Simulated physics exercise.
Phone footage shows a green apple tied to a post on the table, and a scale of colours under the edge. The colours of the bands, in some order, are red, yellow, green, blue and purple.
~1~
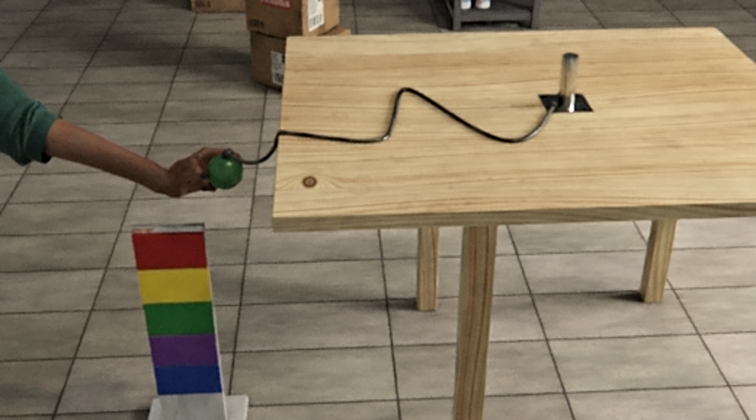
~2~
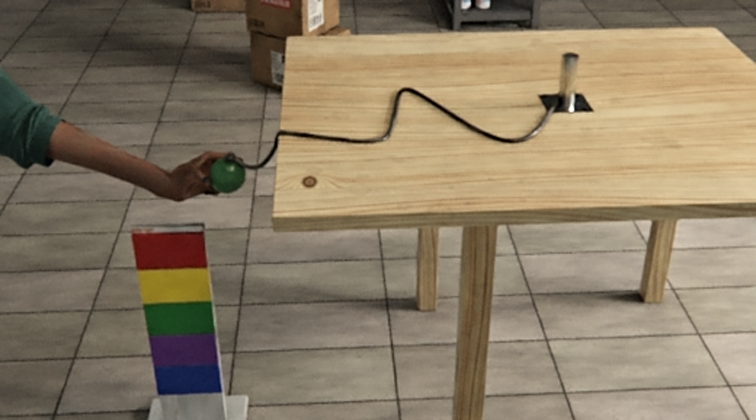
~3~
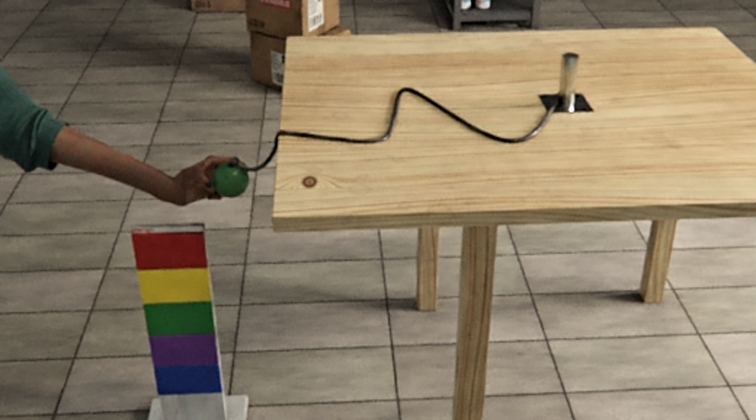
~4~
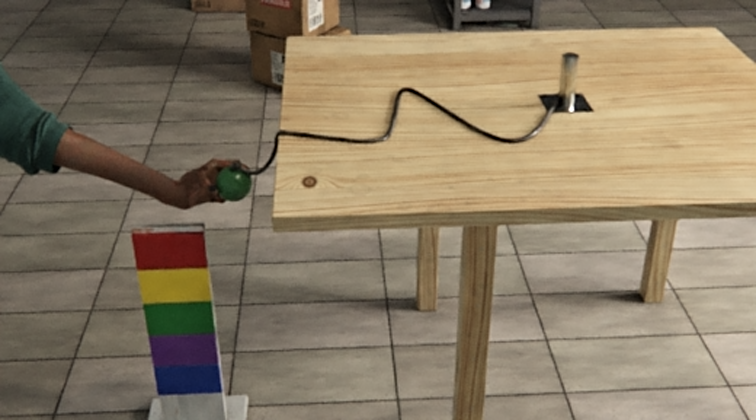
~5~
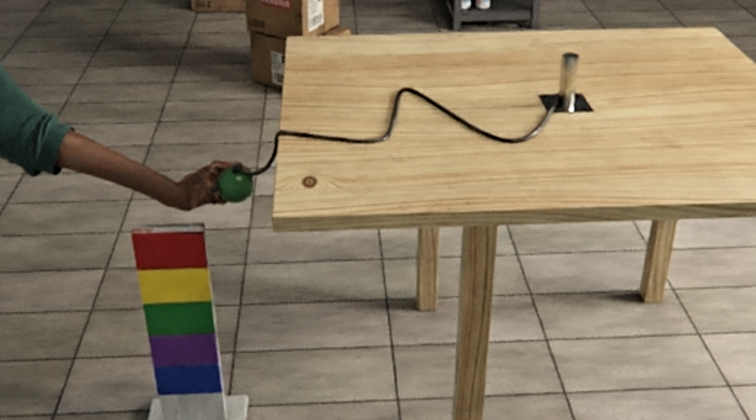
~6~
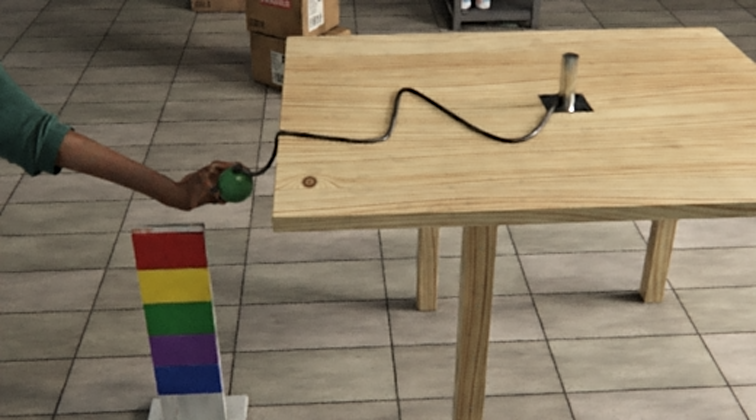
A green ball on a dark cord, held in a person's hand beside a wooden table, shifted slightly right and down above a striped colour board, then stayed nearly still while the cord lay across the tabletop.
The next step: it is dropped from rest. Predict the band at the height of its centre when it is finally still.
The blue band, level with its centre.
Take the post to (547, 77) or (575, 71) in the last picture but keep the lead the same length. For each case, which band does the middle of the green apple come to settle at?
Blue; purple.
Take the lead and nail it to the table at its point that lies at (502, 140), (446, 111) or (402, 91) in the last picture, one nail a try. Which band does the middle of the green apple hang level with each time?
First try purple, second try green, third try yellow.
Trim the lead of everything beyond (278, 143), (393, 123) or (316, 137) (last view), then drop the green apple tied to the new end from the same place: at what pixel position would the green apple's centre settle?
I'd expect it near (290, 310) on the first try, near (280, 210) on the second and near (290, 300) on the third.
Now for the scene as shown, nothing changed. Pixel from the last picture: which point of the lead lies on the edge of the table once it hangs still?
You'll find it close to (400, 95).
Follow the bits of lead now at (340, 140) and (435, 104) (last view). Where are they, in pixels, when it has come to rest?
(286, 260) for the first, (343, 122) for the second.
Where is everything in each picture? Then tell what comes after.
In the first frame, green apple (225, 171); red (170, 252); yellow (175, 287); green (179, 319); purple (184, 351); blue (188, 381).
In the second frame, green apple (227, 176); lead through (543, 123) (473, 127) (414, 92) (393, 124) (314, 136).
In the third frame, green apple (231, 180).
In the fourth frame, green apple (234, 184); lead through (543, 123) (473, 127) (414, 92) (393, 124) (314, 136).
In the fifth frame, green apple (235, 185).
In the sixth frame, green apple (235, 185); lead through (543, 123) (473, 127) (414, 92) (393, 124) (314, 136).
Early on, apple near (271, 365); level with blue.
Midway, apple near (310, 369); level with blue.
Finally, apple near (296, 373); level with blue. Its middle rests at the blue band.
